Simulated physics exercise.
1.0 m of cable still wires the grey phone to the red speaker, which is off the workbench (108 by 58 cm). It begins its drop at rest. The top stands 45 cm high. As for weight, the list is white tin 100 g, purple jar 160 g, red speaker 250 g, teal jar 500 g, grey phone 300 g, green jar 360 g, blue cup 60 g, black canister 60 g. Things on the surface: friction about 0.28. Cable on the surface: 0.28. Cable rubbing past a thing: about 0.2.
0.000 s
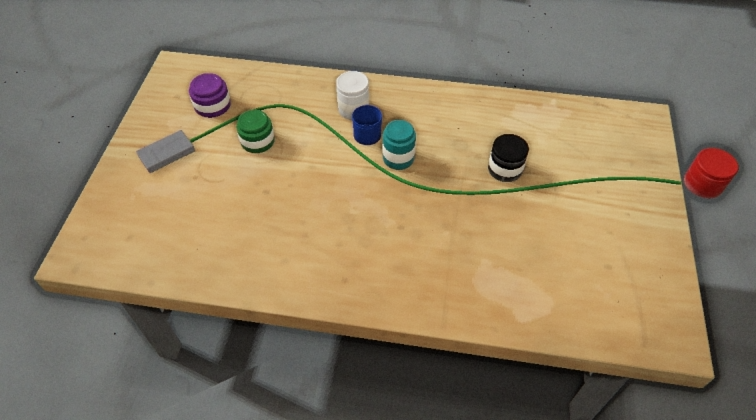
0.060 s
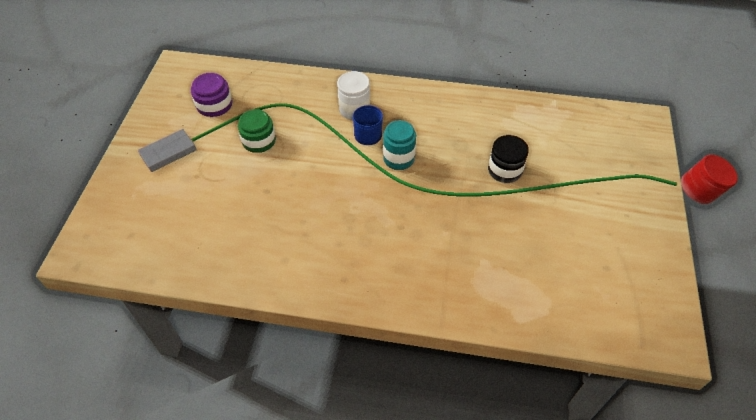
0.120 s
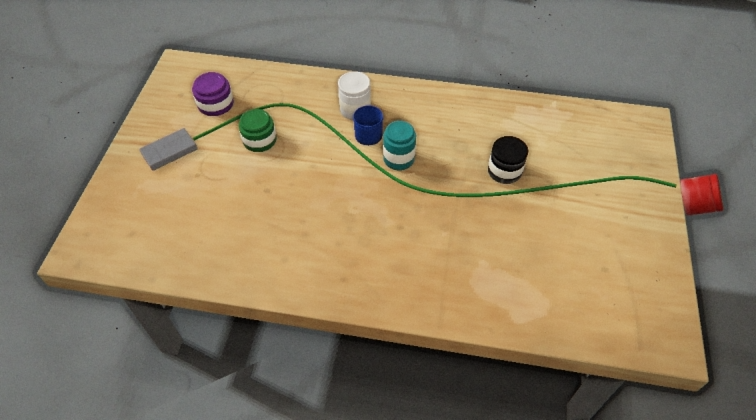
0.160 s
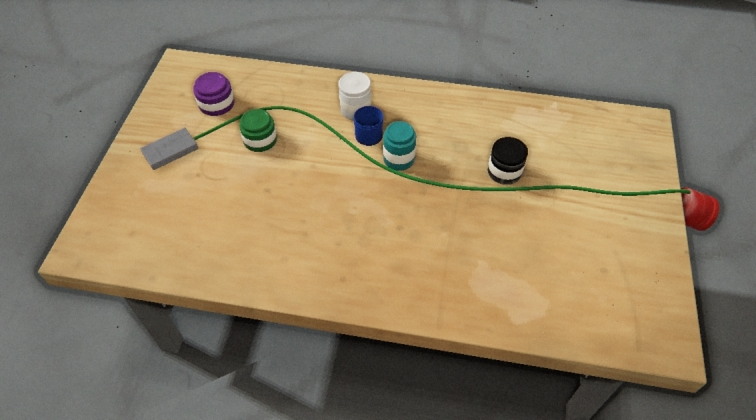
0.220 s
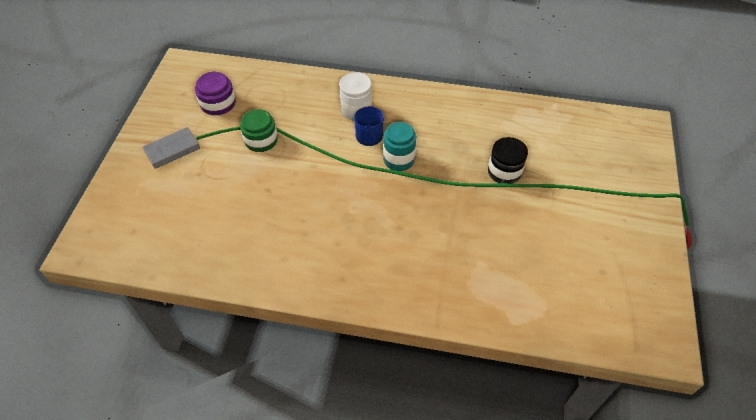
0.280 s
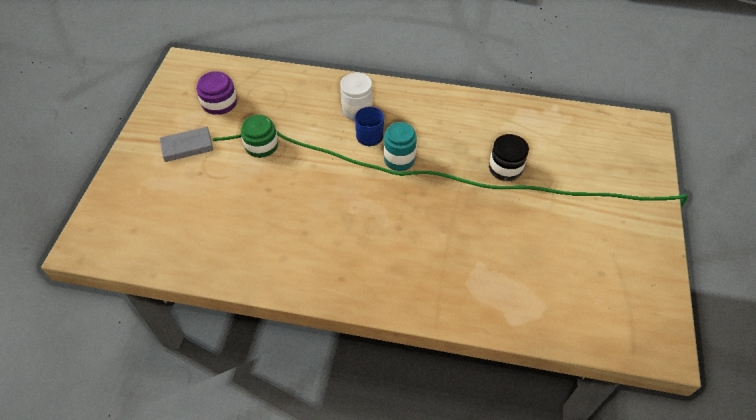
On a wooden workbench scattered with colorful jars, a red object tied to a green cable dropped past the right edge and out of sight, pulling the cable straighter and dragging a grey block slightly right.
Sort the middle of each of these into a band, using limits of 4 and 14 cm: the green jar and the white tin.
Sorted: The green jar between 4 and 14 cm; the white tin below 4 cm.
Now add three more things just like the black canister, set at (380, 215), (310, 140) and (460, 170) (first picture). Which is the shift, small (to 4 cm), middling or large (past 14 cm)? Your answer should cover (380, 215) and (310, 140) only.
Slight and big.
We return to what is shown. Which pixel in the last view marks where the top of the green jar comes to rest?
(280, 146).
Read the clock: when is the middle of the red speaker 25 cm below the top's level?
That comes at 0.50 seconds.
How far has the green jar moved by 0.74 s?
Shift of the green jar - 6 cm.
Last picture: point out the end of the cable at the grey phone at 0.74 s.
You'll find it near pixel (267, 141).
After 0.5 s, the cable's tail end at (253, 139); green jar 4 cm off its start, red speaker over the edge, grey phone 11 cm off its start.
After 0.7 s, the cable's tail end at (267, 141); green jar 6 cm off its start, grey phone 14 cm off its start, red speaker over the edge.
After 1.0 s, the cable's tail end at (275, 143); green jar 7 cm off its start at (274, 142), grey phone 15 cm off its start at (252, 131), red speaker over the edge.
After 1.2 s, the cable's tail end at (281, 144); green jar 8 cm off its start, grey phone 17 cm off its start, black canister 2 cm off its start.
After 2.4 s, the cable's tail end at (335, 152); green jar 8 cm off its start at (280, 146), white tin 0 cm off its start at (356, 83), grey phone 27 cm off its start at (311, 141), red speaker over the edge.
